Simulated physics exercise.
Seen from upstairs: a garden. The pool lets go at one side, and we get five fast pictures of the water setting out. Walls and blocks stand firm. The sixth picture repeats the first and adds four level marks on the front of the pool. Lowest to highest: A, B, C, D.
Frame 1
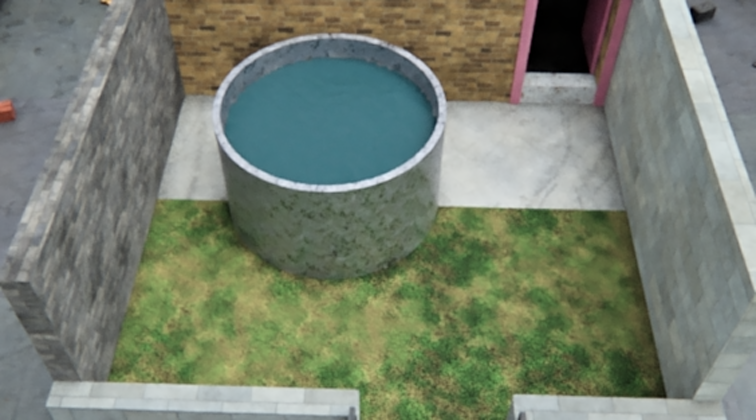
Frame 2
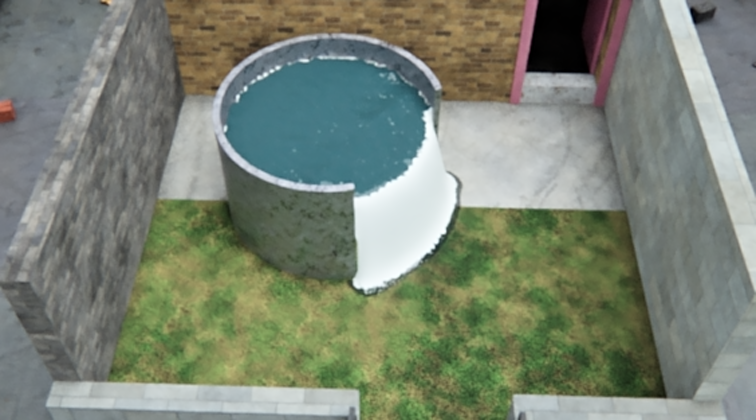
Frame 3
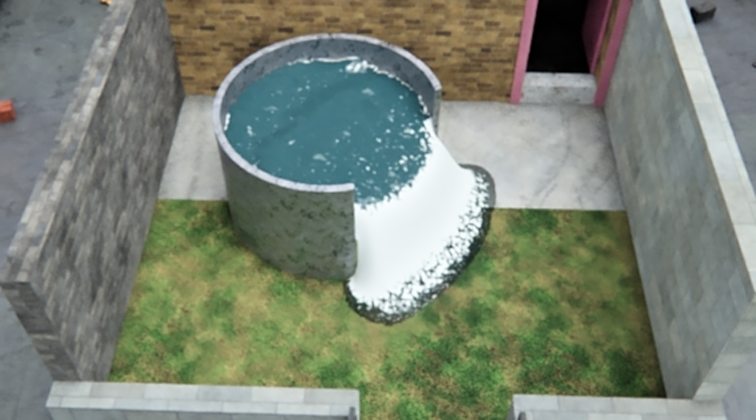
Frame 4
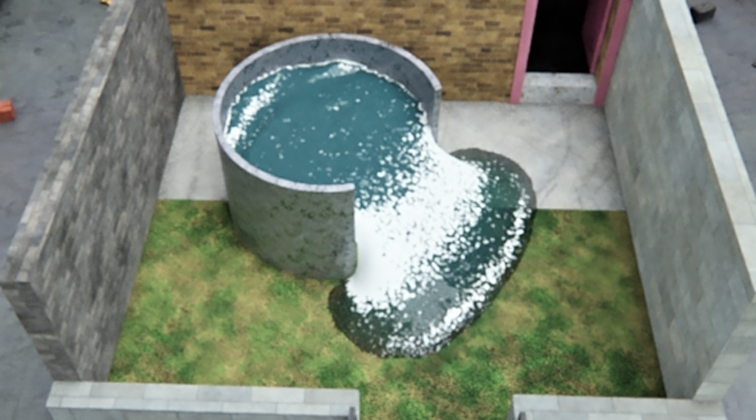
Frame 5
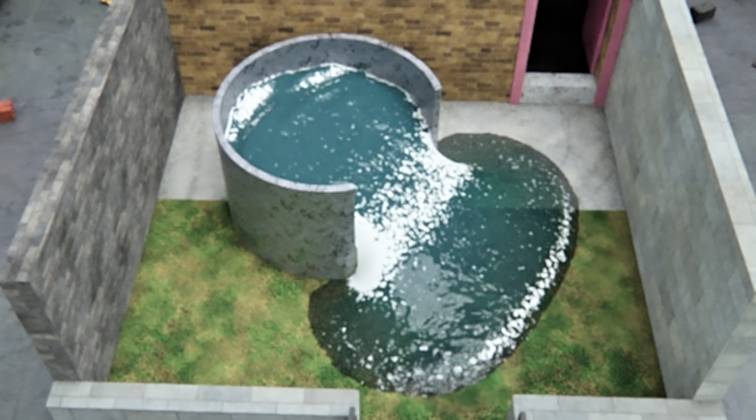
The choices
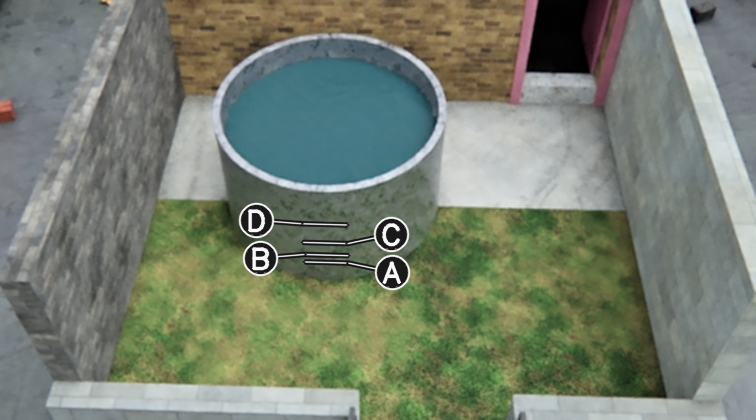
At the start, seen from above, a round stone pool of still blue water stands in a walled yard of patchy grass and paving. The pool's right front side opens and white, foaming water pours through the gap, then spreads outward in a widening dark sheet across the grass and paving.
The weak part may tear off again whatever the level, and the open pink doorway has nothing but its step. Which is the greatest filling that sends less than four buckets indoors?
D.
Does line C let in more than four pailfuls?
No, not at all.
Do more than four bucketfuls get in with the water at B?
No, that is safe.
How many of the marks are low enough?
All of the four.
In white, A at (326, 262); B at (326, 255); C at (325, 243); D at (324, 224); from the bottom up A, B, C, D.
If A is chosen, nothing gets over.
If B is chosen, nothing gets over.
If C is chosen, nothing gets over.
If D is chosen, a splash gets over, under a bucket.
